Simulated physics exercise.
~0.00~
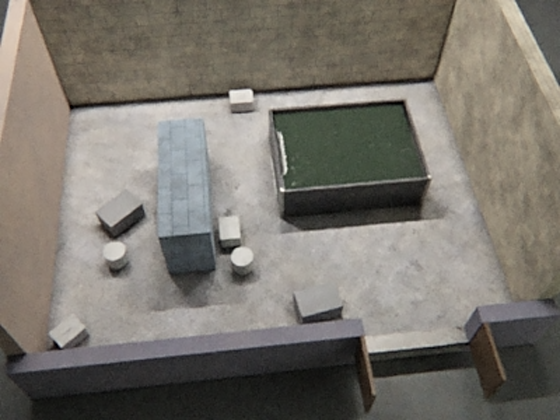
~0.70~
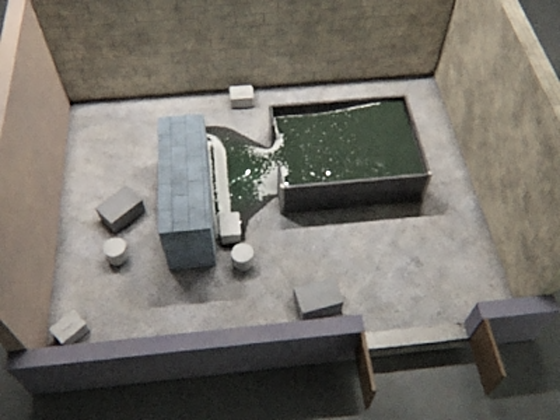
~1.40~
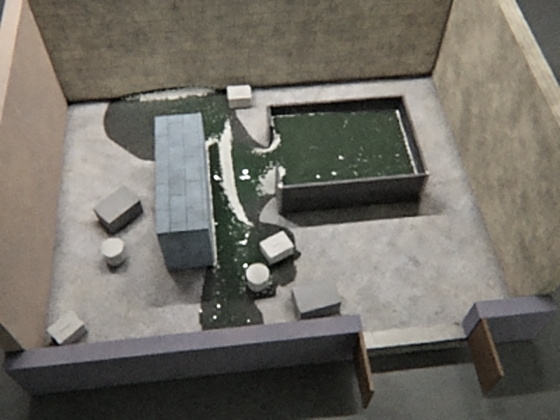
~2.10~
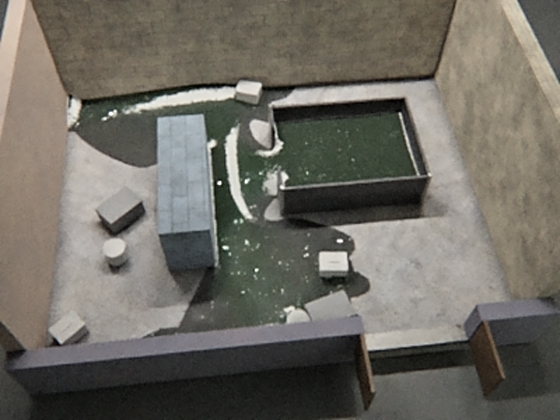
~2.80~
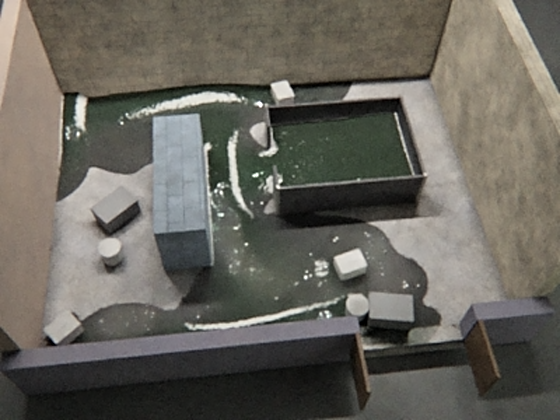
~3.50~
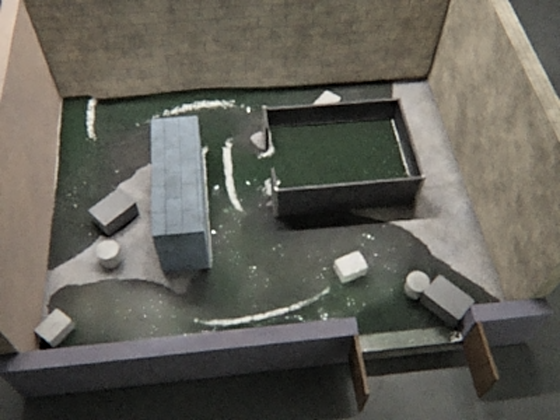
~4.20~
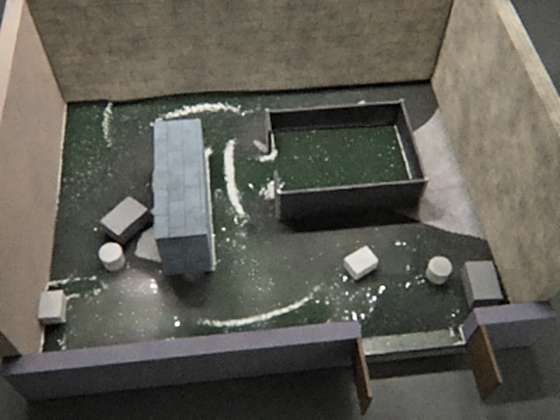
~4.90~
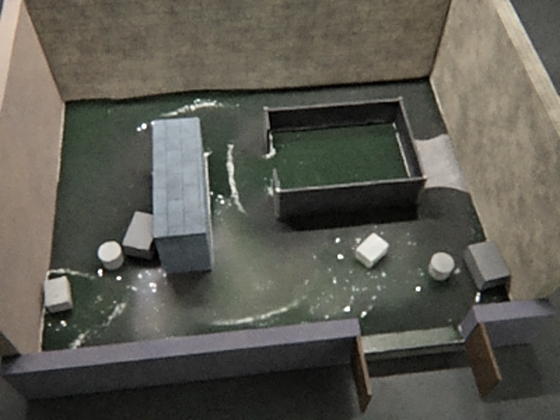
Dark green water fills a tank at the right of a pale-floored, walled hall, seen from above, with a tall blue-grey block left of it and grey and white boxes and small cylinders scattered about. The tank's left side gives way, and water surges against the block. It spreads around both ends, along the back wall and toward the front opening. Boxes and a cylinder near the front slide right, while the small back box drifts right behind the tank and disappears from view. The water finally covers nearly all the floor, leaving a pale patch at right.
